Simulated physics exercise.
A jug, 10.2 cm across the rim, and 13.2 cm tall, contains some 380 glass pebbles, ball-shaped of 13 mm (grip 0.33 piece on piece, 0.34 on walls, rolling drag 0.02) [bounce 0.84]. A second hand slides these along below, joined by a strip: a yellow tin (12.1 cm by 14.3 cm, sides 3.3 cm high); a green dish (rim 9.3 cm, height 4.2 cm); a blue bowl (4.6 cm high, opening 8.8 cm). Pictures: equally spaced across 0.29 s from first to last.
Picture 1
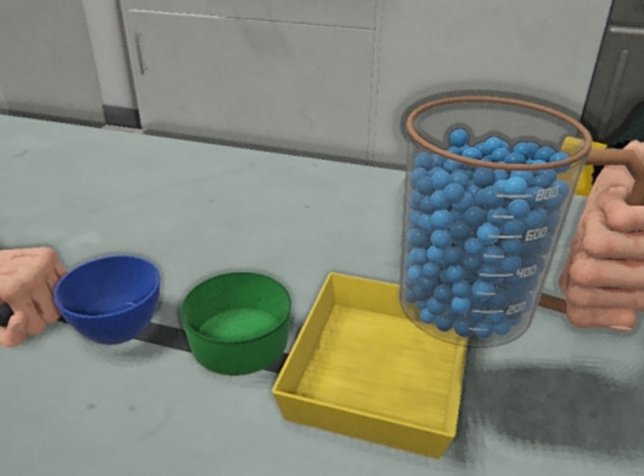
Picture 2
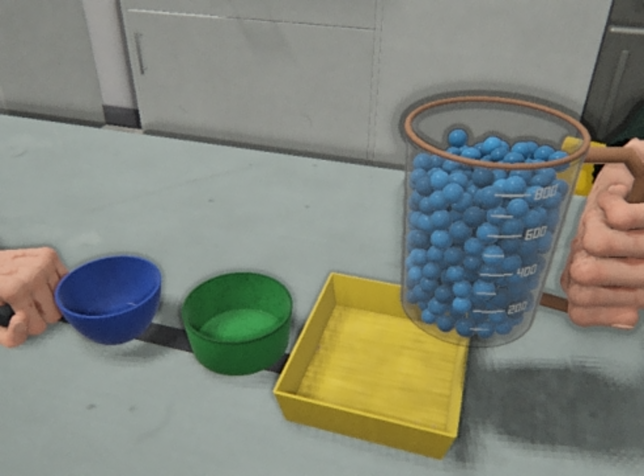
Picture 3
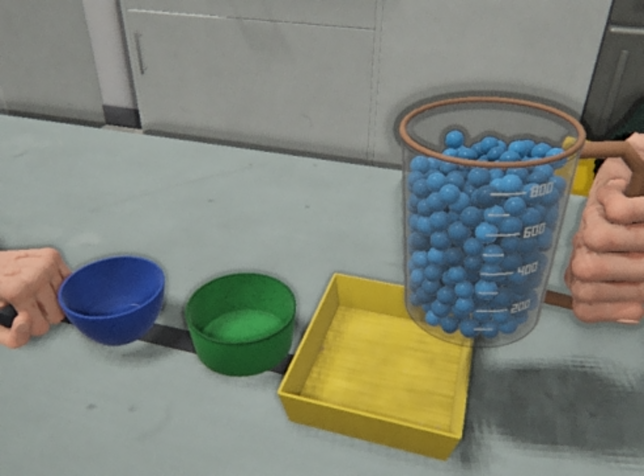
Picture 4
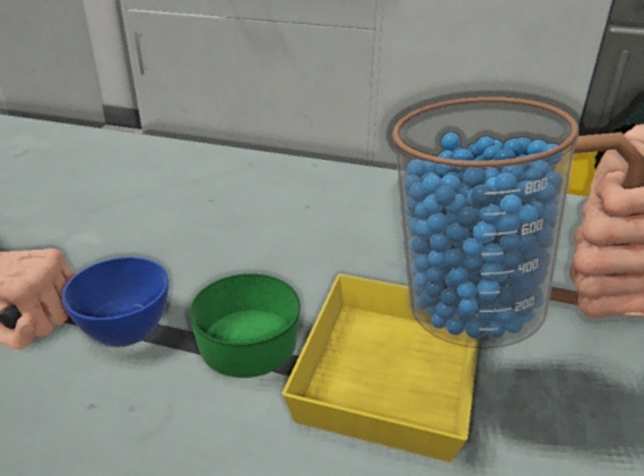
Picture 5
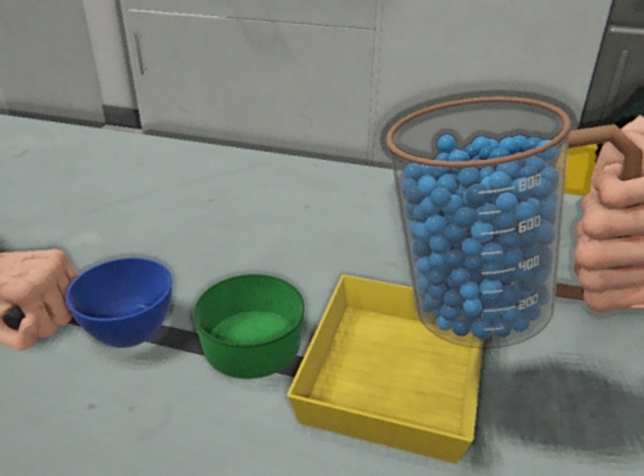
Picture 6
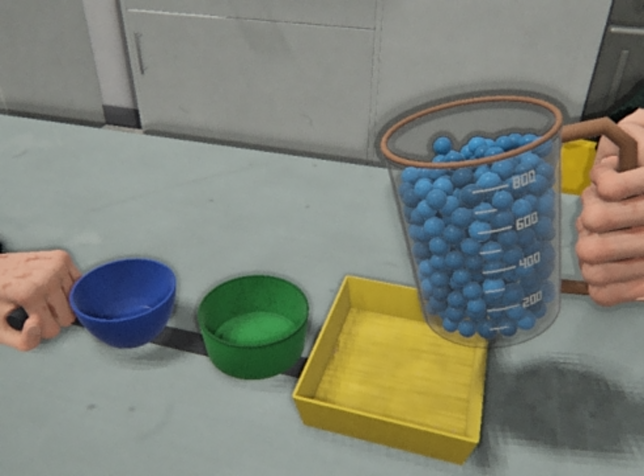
A hand held a clear jug of blue balls and tilted it slightly to the left, while another hand slid the joined blue bowl, green dish and yellow tray a little to the right.
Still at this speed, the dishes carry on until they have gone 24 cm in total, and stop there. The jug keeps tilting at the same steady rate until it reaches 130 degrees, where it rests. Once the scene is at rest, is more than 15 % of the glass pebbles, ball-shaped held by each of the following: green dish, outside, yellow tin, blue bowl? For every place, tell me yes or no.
Here goes: Green dish yes, outside everything yes, yellow tin no, blue bowl no.
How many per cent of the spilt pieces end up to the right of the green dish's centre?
Near 10 in a hundred.
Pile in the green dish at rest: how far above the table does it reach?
I'd guess close to 6.5 centimetres.
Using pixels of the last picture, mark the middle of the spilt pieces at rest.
Roughly at pixel (233, 407).
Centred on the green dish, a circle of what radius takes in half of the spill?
Distance from centre: Approx. 42 cm.
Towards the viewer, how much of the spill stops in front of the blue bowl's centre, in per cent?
Roughly 50 percent.
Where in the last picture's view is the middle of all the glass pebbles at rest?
Roughly at pixel (490, 388).
Then, 1.13 s after the last picture, tilt 85 degrees; jug 95 %; middle of all pieces on or above the table near (477, 238).
Then, 2.09 s after the last picture, tilt 130 degrees; outside 55 %, green dish 45 %; middle of all pieces on or above the table near (333, 351).
Then, 2.96 s after the last picture, tilt 130 degrees; outside 55 %, green dish 45 %; middle of all pieces on or above the table near (365, 347).
Then, 3.80 s after the last picture, tilt 130 degrees; outside 55 %, green dish 45 %; middle of all pieces on or above the table near (387, 351).
In the end, outside 55 %, yellow tin 0 %, blue bowl 0 %, jug 0 %, green dish 45 %.
